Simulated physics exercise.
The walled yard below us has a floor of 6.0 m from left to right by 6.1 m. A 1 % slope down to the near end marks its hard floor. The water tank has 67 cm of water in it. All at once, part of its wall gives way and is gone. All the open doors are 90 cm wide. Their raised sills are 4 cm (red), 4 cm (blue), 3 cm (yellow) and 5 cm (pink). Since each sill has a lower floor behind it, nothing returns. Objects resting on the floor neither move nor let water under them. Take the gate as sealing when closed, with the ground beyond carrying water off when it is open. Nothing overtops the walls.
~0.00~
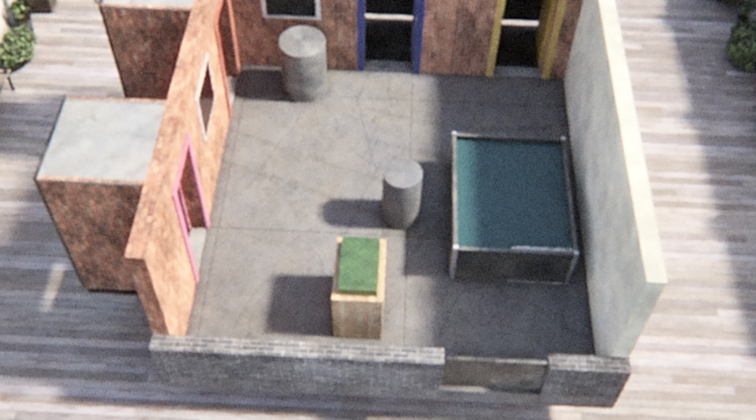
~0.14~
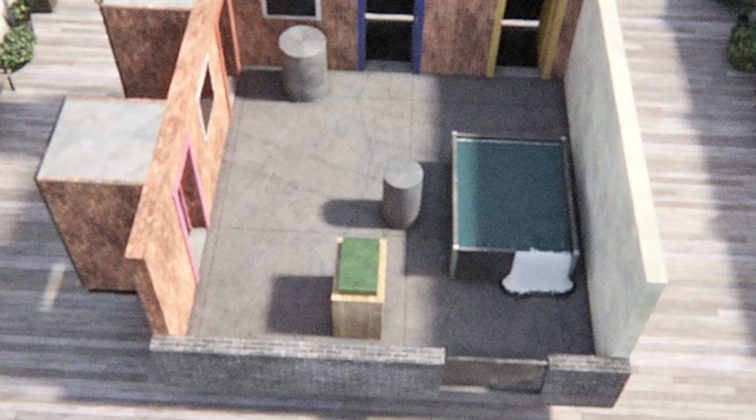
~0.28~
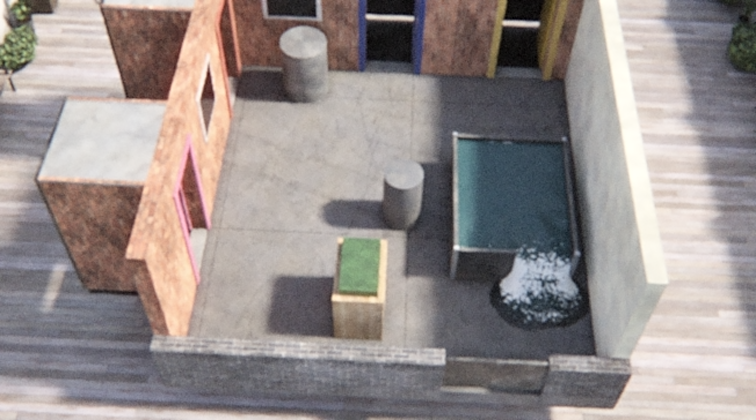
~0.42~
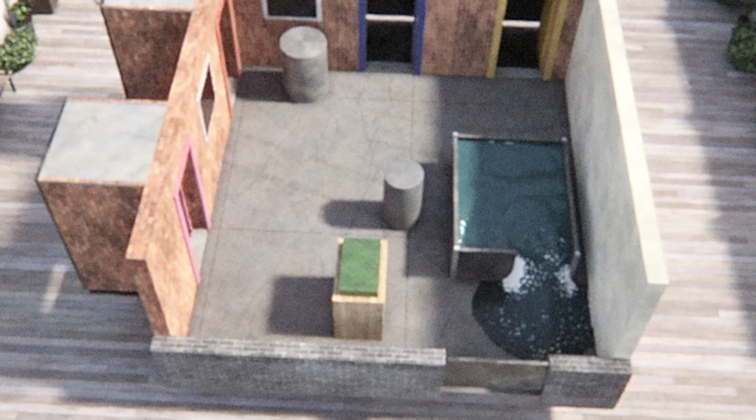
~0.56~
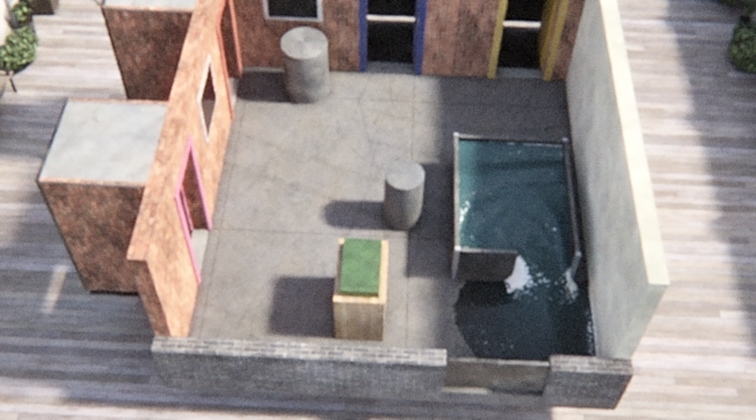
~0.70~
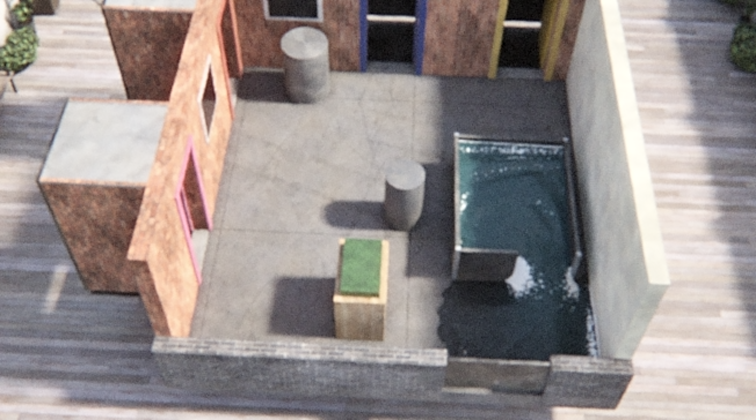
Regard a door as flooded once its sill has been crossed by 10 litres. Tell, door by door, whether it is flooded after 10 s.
Red door - yes; blue door - yes; yellow door - yes; pink door - yes.
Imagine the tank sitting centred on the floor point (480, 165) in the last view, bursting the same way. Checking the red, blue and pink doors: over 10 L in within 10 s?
With respect to that limit, red ends up outside it, blue ends up inside it, pink ends up outside it.
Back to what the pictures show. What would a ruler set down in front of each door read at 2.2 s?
Centimetres: Red 0 / blue 0 / yellow 0 / pink 0.
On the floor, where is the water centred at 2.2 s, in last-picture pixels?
I'd put it close to (505, 271).
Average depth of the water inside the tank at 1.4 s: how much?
The average depth is around 47 cm.
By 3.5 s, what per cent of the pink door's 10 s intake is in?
Around 0 percent.
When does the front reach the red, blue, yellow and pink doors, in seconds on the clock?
So, red at 5.0 s, then blue at 5.5 s, yellow at 4.5 s, and pink at 3.2 s.
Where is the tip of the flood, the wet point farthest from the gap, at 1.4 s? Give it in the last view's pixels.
Point: Roughly (360, 372).
After 1.4 s water covers 10 % of the floor and is deepest (57 cm) near (589, 383); red door not reached, blue door not reached, yellow door not reached, pink door not reached.
After 2.2 s water covers 20 % of the floor and is deepest (46 cm) near (577, 382); red door not reached, blue door not reached, yellow door not reached, pink door not reached.
After 3.5 s water covers 40 % of the floor and is deepest (32 cm) near (184, 363); red door not reached, blue door not reached, yellow door not reached, pink door 7 cm at the sill, 0 L in.
After 6.0 s water covers 85 % of the floor and is deepest (20 cm) near (184, 363); red door 6 cm at the sill, 0 L in, blue door 5 cm at the sill, 0 L in, yellow door 6 cm at the sill, 11 L in, pink door 8 cm at the sill, 11 L in.
After 10.0 s water covers 100 % of the floor and is deepest (14 cm) near (184, 363); red door 10 cm at the sill, 72 L in, blue door 6 cm at the sill, 21 L in, yellow door 4 cm at the sill, 24 L in, pink door 6 cm at the sill, 23 L in.
